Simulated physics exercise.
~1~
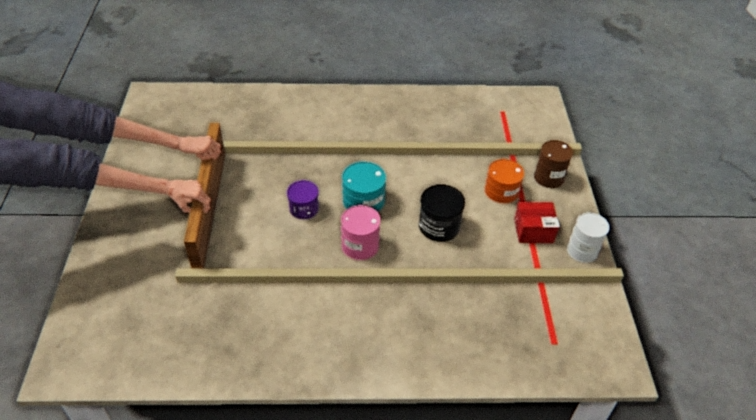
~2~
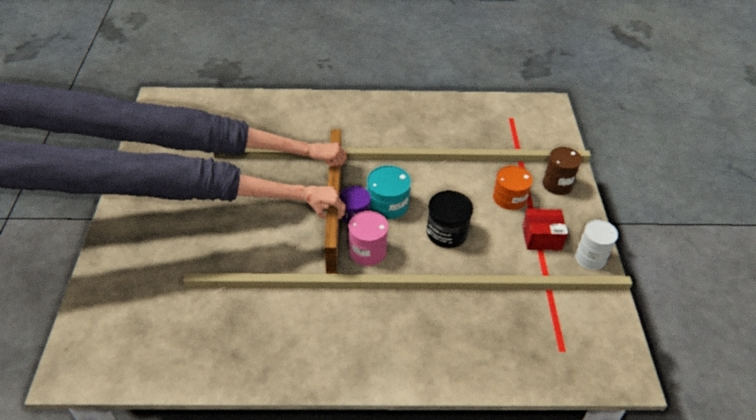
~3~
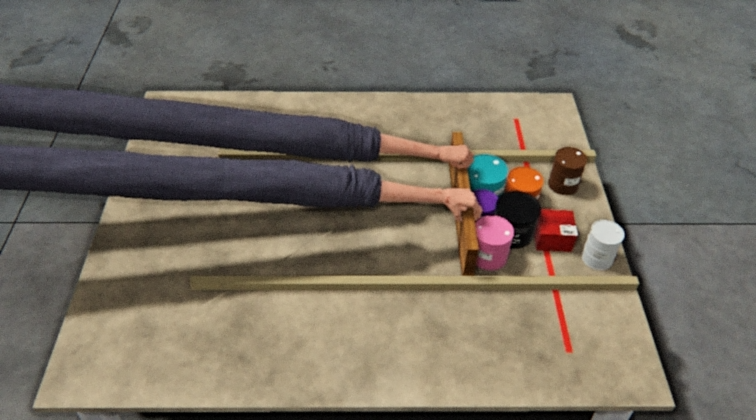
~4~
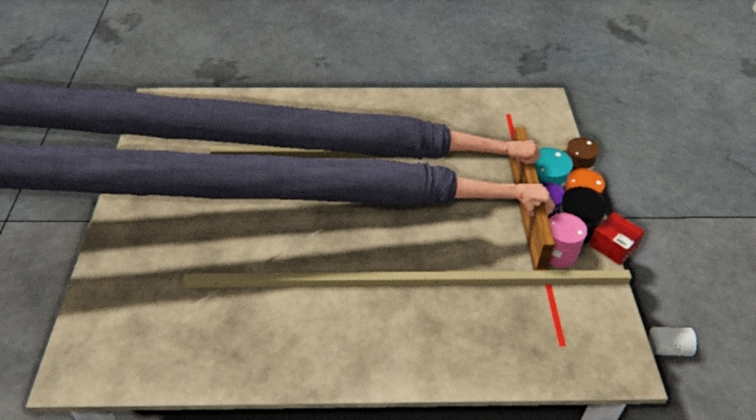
On a tabletop, two hands pushing a wooden plank rightward, bunching colourful canisters and a red box until a white canister falls off.
